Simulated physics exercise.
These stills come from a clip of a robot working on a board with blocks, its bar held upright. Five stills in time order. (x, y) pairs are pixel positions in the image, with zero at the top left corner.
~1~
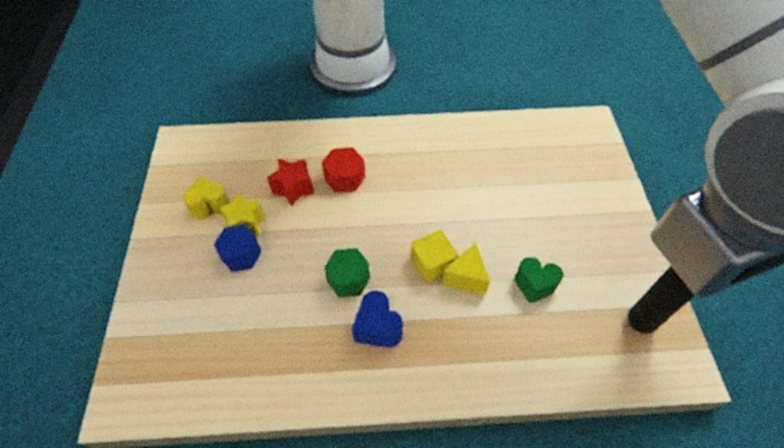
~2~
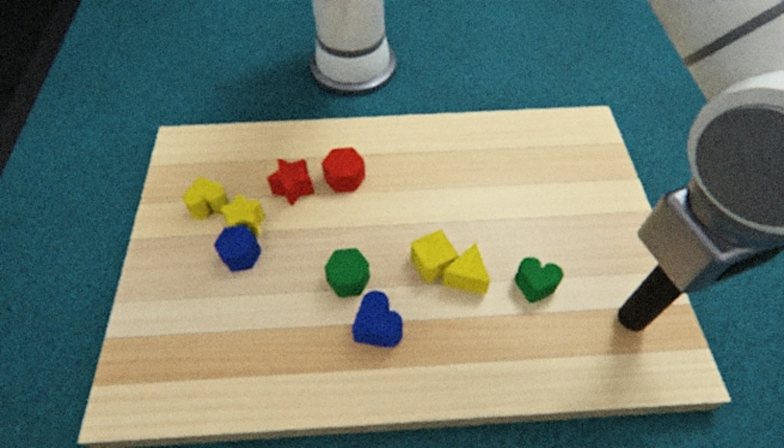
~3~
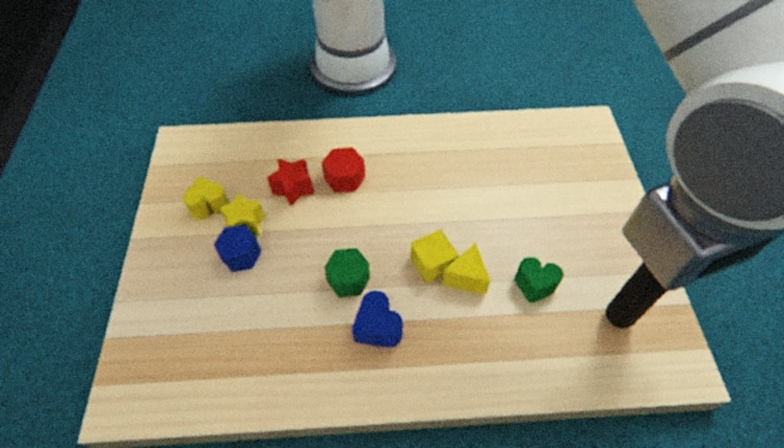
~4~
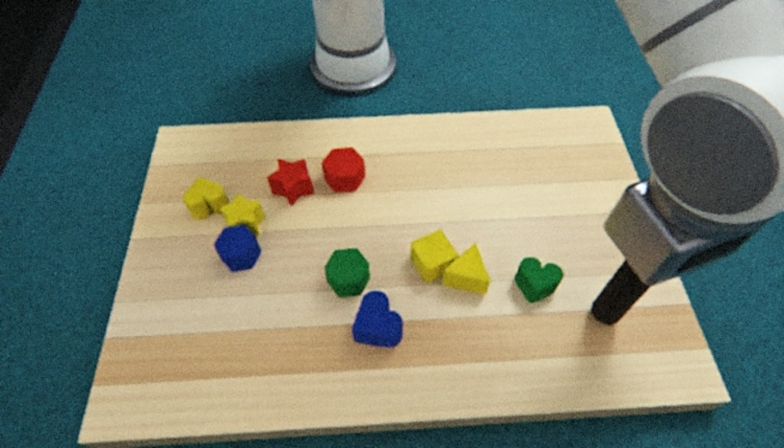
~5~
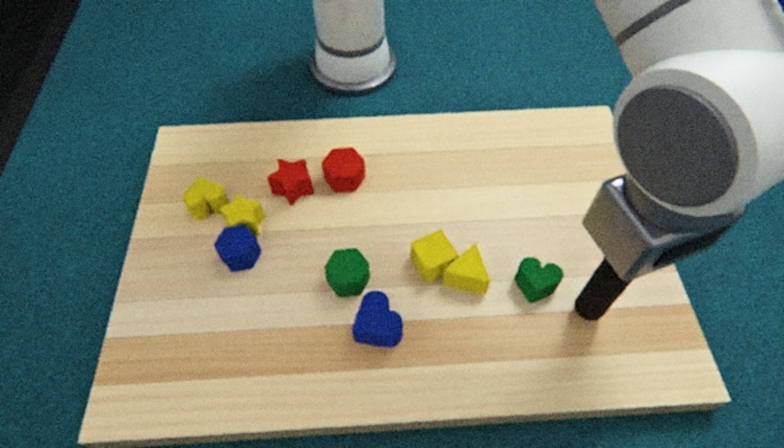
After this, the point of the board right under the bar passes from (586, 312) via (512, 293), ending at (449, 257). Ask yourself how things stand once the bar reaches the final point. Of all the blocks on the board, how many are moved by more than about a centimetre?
That push would leave three or more blocks displaced by more than about 1 cm.
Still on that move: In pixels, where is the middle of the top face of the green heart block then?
Pixel (516, 250).
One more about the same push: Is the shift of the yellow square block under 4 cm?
That would be a yes.
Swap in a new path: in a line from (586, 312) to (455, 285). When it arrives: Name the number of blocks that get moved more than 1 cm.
Three or more blocks.
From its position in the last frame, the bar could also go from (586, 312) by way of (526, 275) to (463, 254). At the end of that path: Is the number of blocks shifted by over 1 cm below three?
I expect not.
The first path, step by step. One third of the way, bar (538, 297); green heart block (527, 263).
Two thirds of the way, bar (490, 278); yellow triangle (463, 265), turned 15° clockwise; green heart block (516, 250), turned 45° clockwise.
At the end, bar (450, 253); yellow square block (405, 236), turned 15° anticlockwise; yellow triangle (427, 256); green heart block (516, 250), turned 45° clockwise.
